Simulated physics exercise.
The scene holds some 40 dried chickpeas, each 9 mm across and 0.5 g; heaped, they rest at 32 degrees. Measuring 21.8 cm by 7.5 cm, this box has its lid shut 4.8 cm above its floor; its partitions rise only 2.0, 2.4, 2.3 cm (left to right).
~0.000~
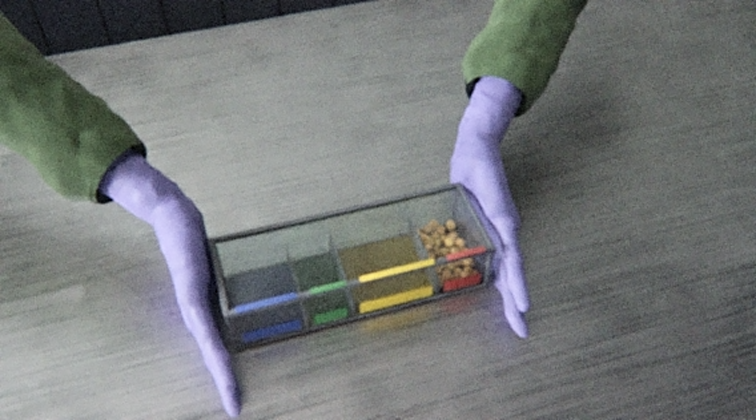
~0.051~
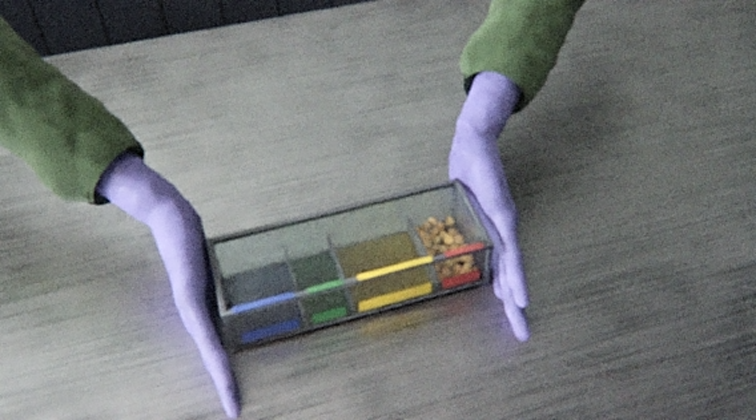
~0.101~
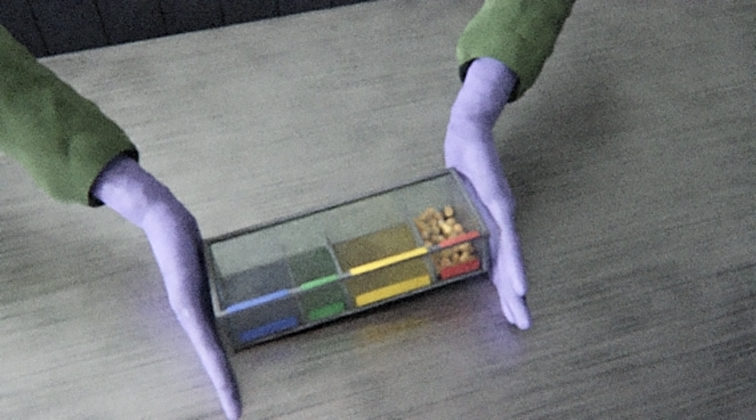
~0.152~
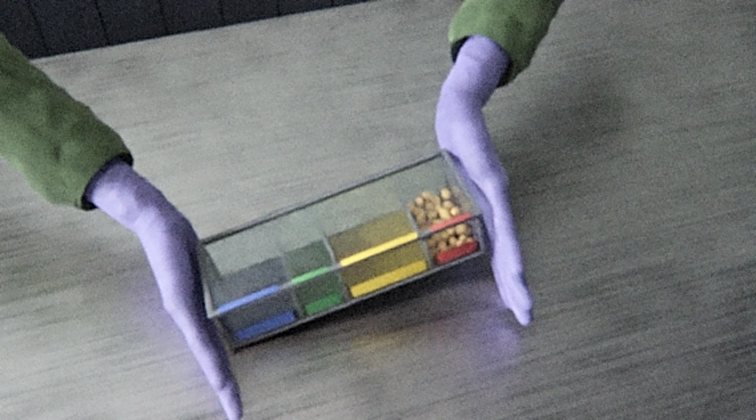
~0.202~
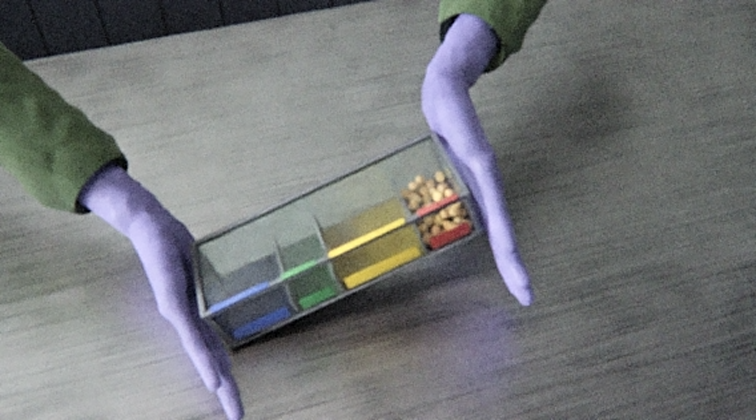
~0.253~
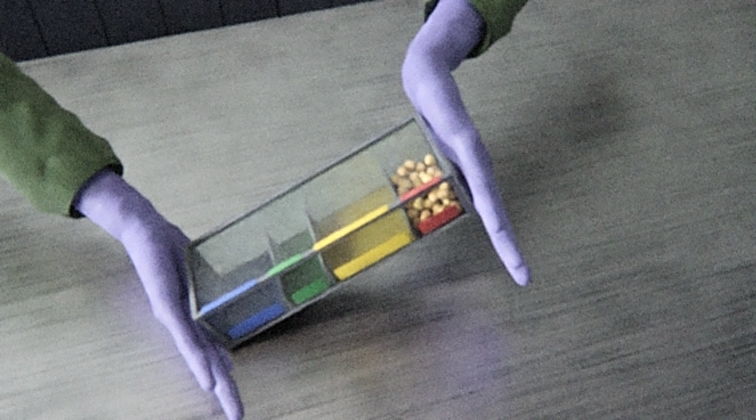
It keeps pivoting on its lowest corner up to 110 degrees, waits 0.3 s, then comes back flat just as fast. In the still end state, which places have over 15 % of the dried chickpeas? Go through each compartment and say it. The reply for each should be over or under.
For red compartment it is under, for blue compartment it is over, for green compartment it is under, for yellow compartment it is under.
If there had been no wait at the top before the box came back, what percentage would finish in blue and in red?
That would leave blue with 85 percent and red with 10 percent.
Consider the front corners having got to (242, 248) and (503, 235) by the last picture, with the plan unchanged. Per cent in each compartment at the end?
Red 100 %, blue 0 %, green 0 %, yellow 0 %.
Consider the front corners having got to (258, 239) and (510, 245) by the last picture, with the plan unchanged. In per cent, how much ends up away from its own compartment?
It would come to roughly 0 percent.
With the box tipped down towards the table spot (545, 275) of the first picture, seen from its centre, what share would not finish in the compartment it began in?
Some 0 per cent.
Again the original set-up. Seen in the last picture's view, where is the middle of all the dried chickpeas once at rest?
Close to pixel (242, 288).
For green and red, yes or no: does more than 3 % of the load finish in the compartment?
Green: False, red: True.
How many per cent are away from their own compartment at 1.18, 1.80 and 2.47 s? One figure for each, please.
Taking the three times in turn, it reads 90, 90 and 90.
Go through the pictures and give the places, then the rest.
The first frame shows box tilt 0 degrees, front corners at (229, 312) and (490, 248); red 100 %.
The second frame shows box tilt 1 degrees, front corners at (226, 313) and (488, 244).
The third frame shows box tilt 5 degrees, front corners at (221, 313) and (484, 232), lowest corner left back.
The fourth frame shows box tilt 11 degrees, front corners at (214, 313) and (476, 213), lowest corner left back.
The fifth frame shows box tilt 18 degrees, front corners at (207, 313) and (464, 193), lowest corner left back.
The sixth frame shows box tilt 24 degrees, front corners at (199, 315) and (447, 175), lowest corner left back; red 100 %. Its pace works out near 125 degrees a second.
After 1.18 s, tilt 110 degrees; red 10 %, blue 70 %, green 10 %, yellow 5 %.
After 1.80 s, tilt 56 degrees; red 10 %, blue 90 %.
After 2.47 s, tilt 0 degrees; red 10 %, blue 90 %, yellow 5 %.
In the end, at 3.2 s, red 10 %, blue 90 %, green 0 %, yellow 5 %.
